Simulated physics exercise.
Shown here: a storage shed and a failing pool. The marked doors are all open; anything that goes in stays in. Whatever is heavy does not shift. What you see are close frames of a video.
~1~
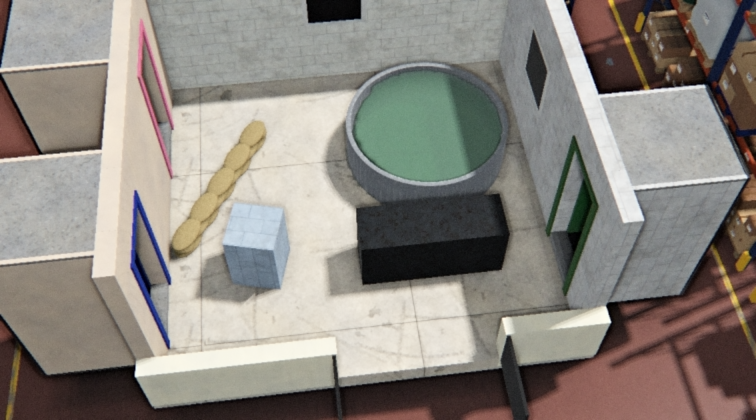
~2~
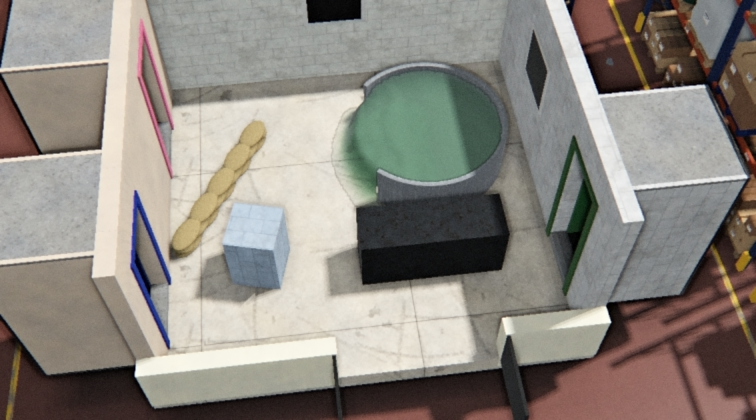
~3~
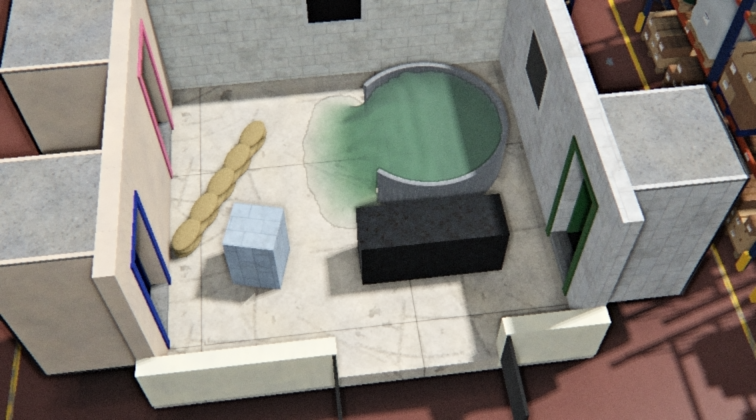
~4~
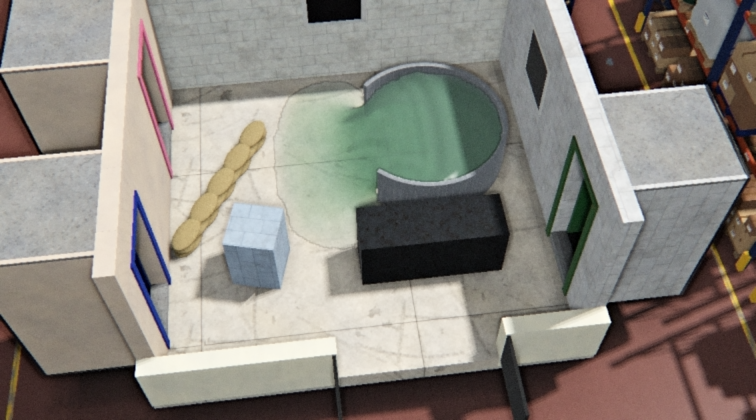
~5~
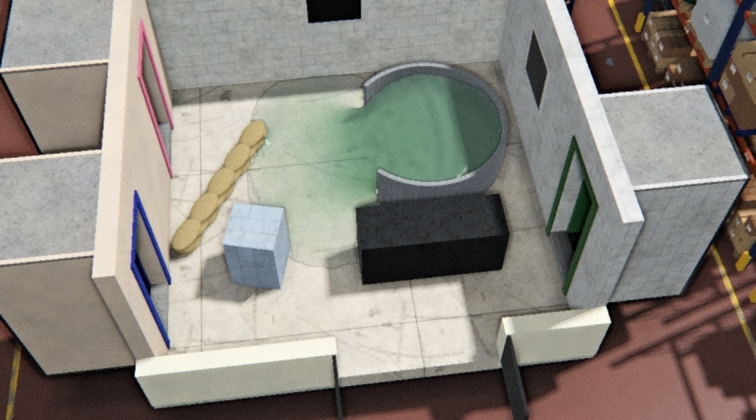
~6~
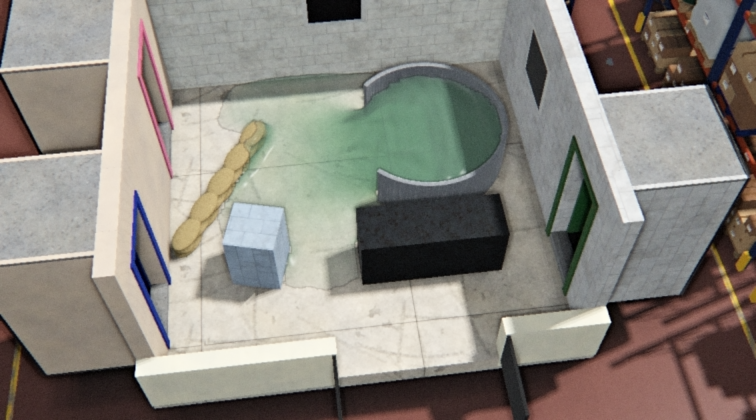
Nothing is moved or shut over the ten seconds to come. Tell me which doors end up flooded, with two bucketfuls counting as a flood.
Here is how it goes: The blue door ends up flooded; the pink door escapes flooding; the green door escapes flooding.
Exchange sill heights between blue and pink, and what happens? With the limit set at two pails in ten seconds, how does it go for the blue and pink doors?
Result: Blue door remains below the line, pink door crosses the line.
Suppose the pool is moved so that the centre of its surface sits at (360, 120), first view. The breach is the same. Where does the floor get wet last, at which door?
In my view it is the green one.
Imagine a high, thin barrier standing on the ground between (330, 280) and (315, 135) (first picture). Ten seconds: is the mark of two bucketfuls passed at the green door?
One by one, what I find is that green door does not reach the mark.
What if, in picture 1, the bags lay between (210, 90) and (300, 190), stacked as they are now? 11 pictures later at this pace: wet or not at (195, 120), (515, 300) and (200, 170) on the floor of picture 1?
Listed in sequence, the spots are swamped, spared, swamped.
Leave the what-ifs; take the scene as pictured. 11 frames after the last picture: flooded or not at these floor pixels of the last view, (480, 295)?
Outcome at that point: Unwetted.
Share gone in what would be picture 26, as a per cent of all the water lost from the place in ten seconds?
My reading is near 10 per cent.
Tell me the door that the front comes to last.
That would be the green-painted one.
A moment on, water covers 40 % of the floor; the blue door not reached, the pink door not reached, the green door not reached.
Next, water covers 60 % of the floor; the blue door under two buckets in, the pink door wet at the sill, nothing in, the green door not reached.
Then, water covers 65 % of the floor; the blue door over two buckets in, the pink door wet at the sill, nothing in, the green door not reached.
Later, water covers 90 % of the floor; the blue door over two buckets in, the pink door under two buckets in, the green door wet at the sill, nothing in.
In the end, water covers 95 % of the floor; the blue door over two buckets in, the pink door under two buckets in, the green door wet at the sill, nothing in.
